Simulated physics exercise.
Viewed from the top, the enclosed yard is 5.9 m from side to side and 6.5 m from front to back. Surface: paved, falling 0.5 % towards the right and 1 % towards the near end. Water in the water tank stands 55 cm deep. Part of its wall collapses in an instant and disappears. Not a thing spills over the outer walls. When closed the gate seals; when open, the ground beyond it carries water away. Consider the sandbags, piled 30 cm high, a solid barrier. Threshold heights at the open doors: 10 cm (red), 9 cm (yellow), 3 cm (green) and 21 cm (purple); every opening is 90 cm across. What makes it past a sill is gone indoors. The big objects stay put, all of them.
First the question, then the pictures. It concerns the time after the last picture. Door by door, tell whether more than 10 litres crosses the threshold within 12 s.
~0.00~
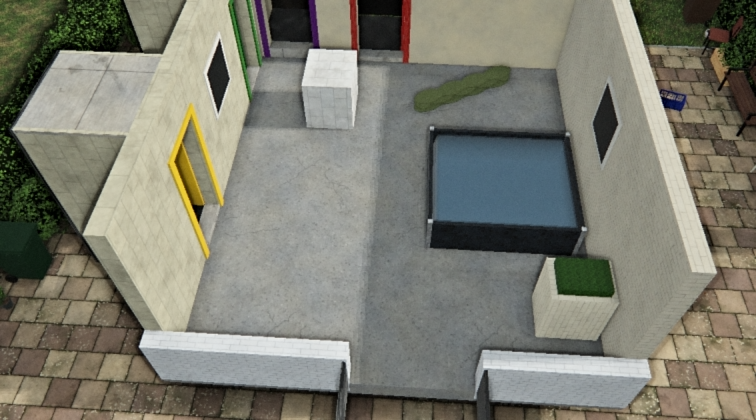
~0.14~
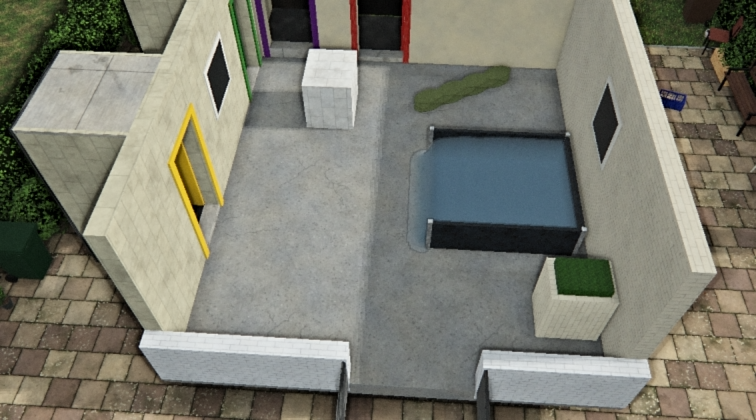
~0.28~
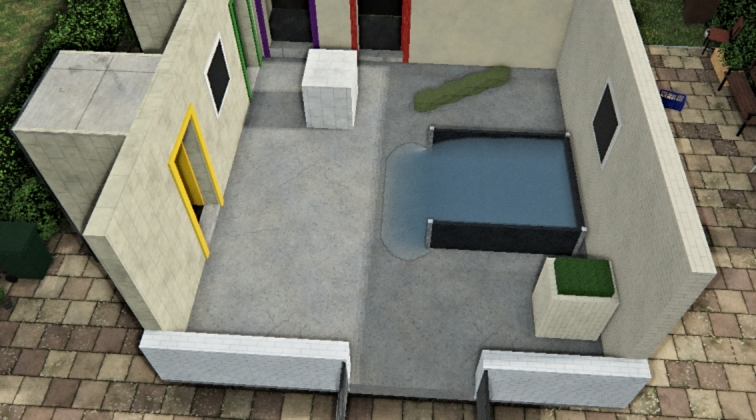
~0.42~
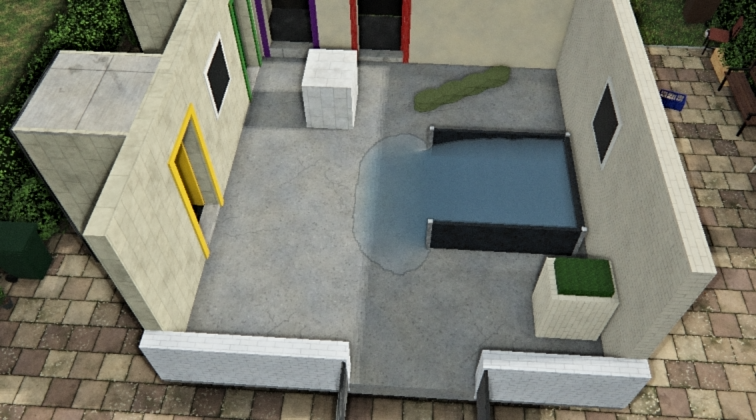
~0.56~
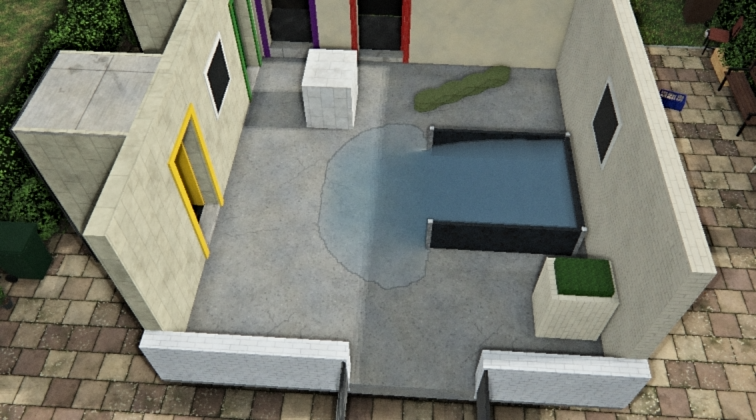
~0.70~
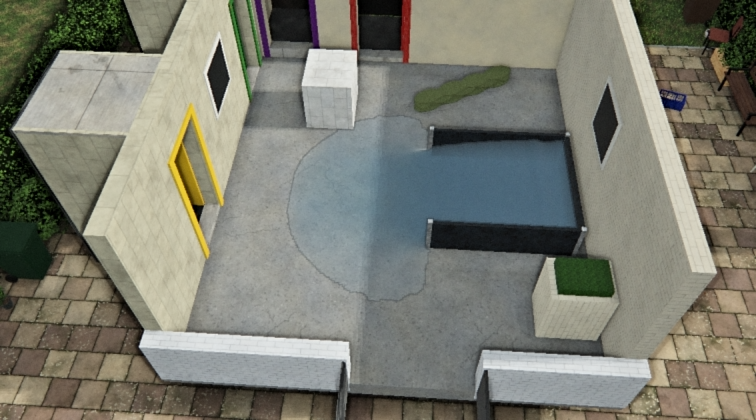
Red door - no, yellow door - yes, green door - yes, purple door - no.
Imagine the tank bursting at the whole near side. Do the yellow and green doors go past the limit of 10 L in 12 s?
With respect to that limit, yellow ends up inside it, green ends up inside it.
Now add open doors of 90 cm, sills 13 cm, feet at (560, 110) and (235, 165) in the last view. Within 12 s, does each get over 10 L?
In the order given, lower then higher.
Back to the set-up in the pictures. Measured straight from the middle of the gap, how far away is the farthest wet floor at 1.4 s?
Some 3.8 metres from the gap.
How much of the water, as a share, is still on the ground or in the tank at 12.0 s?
About 78 percent of the water remains.
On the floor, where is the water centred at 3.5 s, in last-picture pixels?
Roughly (339, 197) in the last picture.
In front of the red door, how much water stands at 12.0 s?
Roughly 3.5 centimetres.
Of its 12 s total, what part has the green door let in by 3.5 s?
Around 10 percent.
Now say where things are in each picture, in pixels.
The water tank at (502, 180) is whole and still, 55 cm deep, in the first picture.
The front is at (417, 247), 1.0 m from the gap at (431, 191); 0.4 m2 of floor is under water; 55 cm left at the back of the water tank, in the second picture.
The front is at (398, 252), 1.2 m from the gap at (431, 192); 1.3 m2 of floor is under water; 55 cm left at the back of the water tank, in the third picture.
The front is at (371, 254), 1.5 m from the gap at (431, 193); 2.6 m2 of floor is under water; 55 cm left at the back of the water tank, in the fourth picture.
Water pours out at (431, 193) and has run 1.9 m, to (327, 235); typically 6 cm deep outside, 55 cm at the water tank's back, in the fifth picture.
The front is at (293, 215), 2.3 m from the gap at (431, 193); 5.9 m2 of floor is under water; 51 cm left at the back of the water tank, in the sixth picture.
After 1.4 s water covers 35 % of the floor and is deepest (26 cm) near (225, 194); red door not reached, yellow door 15 cm at the sill, 3 L in, green door not reached, purple door not reached.
After 2.2 s water covers 45 % of the floor and is deepest (28 cm) near (238, 147); red door 1 cm at the sill, 0 L in, yellow door 24 cm at the sill, 52 L in, green door 3 cm at the sill, 0 L in, purple door not reached.
After 3.5 s water covers 55 % of the floor and is deepest (28 cm) near (180, 355); red door 6 cm at the sill, 0 L in, yellow door 19 cm at the sill, 136 L in, green door 7 cm at the sill, 5 L in, purple door 16 cm at the sill, 0 L in.
After 7.0 s water covers 85 % of the floor and is deepest (16 cm) near (600, 382); red door 3 cm at the sill, 0 L in, yellow door 7 cm at the sill, 169 L in, green door 6 cm at the sill, 41 L in, purple door 6 cm at the sill, 0 L in.
After 12.0 s water covers 95 % of the floor and is deepest (11 cm) near (600, 382); red door 4 cm at the sill, 0 L in, yellow door 4 cm at the sill, 169 L in, green door 2 cm at the sill, 50 L in, purple door 2 cm at the sill, 0 L in.
